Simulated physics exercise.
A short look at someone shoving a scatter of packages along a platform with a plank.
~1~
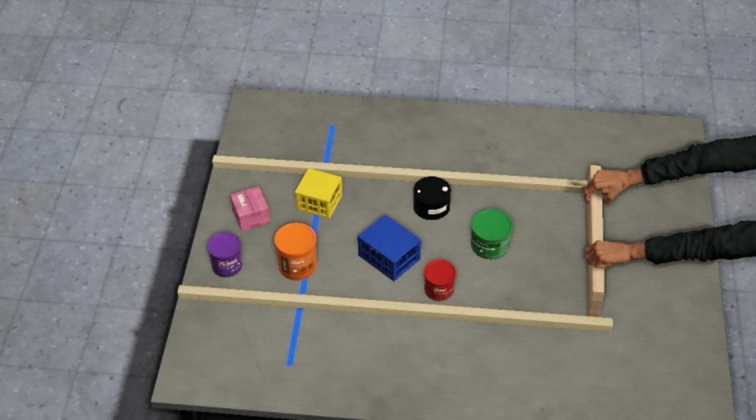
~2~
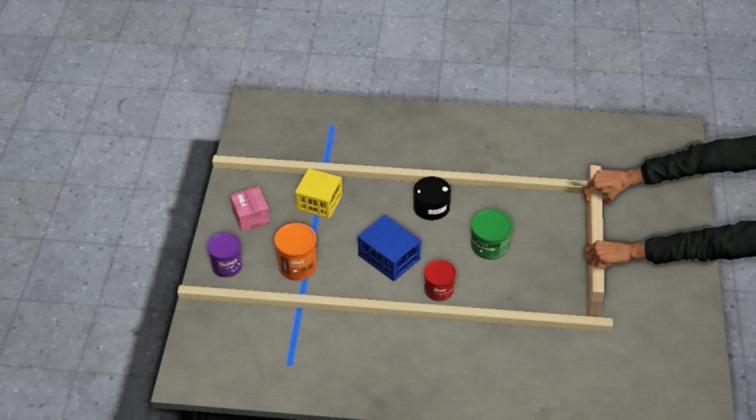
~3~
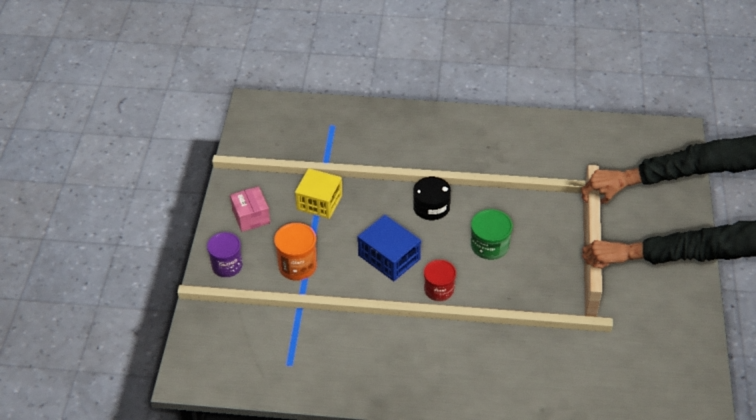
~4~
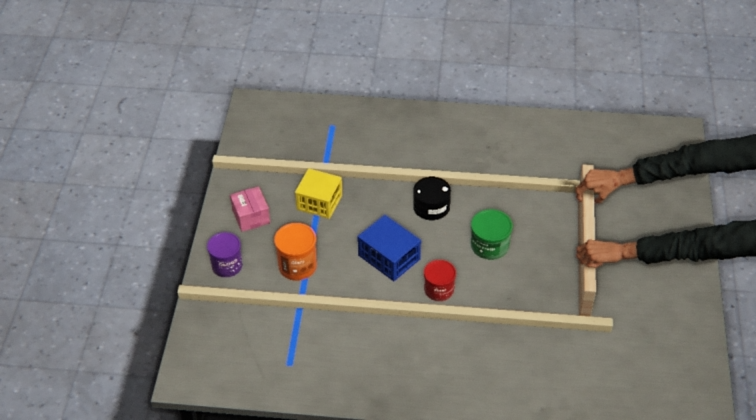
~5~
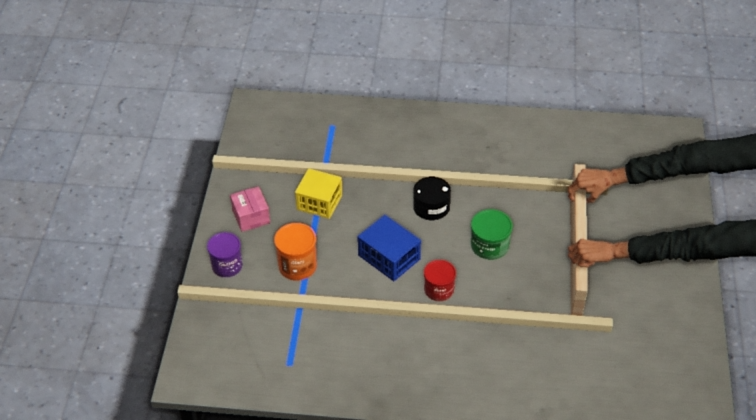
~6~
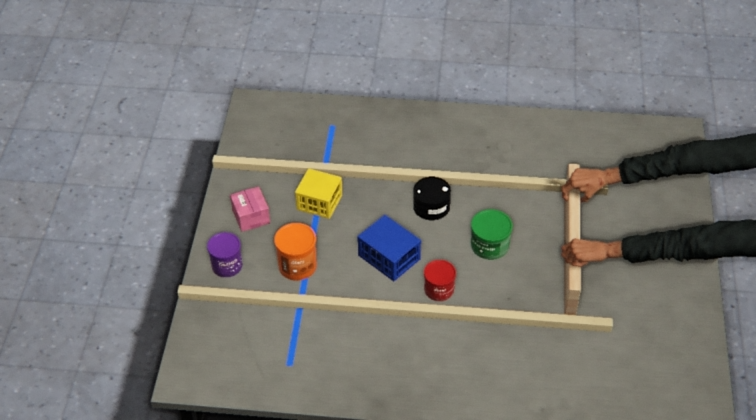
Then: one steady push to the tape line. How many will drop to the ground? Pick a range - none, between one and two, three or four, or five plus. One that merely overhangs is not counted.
Range: None.
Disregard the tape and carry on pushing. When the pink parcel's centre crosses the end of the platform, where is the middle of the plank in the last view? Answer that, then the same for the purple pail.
Roughly (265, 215); roughly (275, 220).
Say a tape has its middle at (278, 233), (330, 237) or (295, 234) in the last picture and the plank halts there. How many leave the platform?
You'd get 0, then 0, then 0.
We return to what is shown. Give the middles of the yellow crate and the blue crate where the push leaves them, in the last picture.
(265, 195) and (275, 245), approximately.
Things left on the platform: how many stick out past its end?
0, I think.
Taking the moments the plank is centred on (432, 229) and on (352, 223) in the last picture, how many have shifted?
The first number is 4, the next one 6.
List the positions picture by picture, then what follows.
The first frame shows purple pail (225, 255); pink parcel (250, 209); orange pail (296, 252); plank (594, 241); tape (313, 235).
The second frame shows pink parcel (250, 209); red pail (440, 281).
The third frame shows orange pail (296, 252); black canister (432, 198).
The fourth frame shows purple pail (225, 255); blue crate (389, 248).
The fifth frame shows pink parcel (250, 209); green pail (491, 235).
The sixth frame shows purple pail (225, 255); pink parcel (250, 209); orange pail (296, 252); plank (572, 239); tape (313, 235).
Soon after, none off yet; purple pail at rest near (225, 255); pink parcel at rest near (250, 209); orange pail at rest near (296, 252).
At rest, the number that fall off is zero.
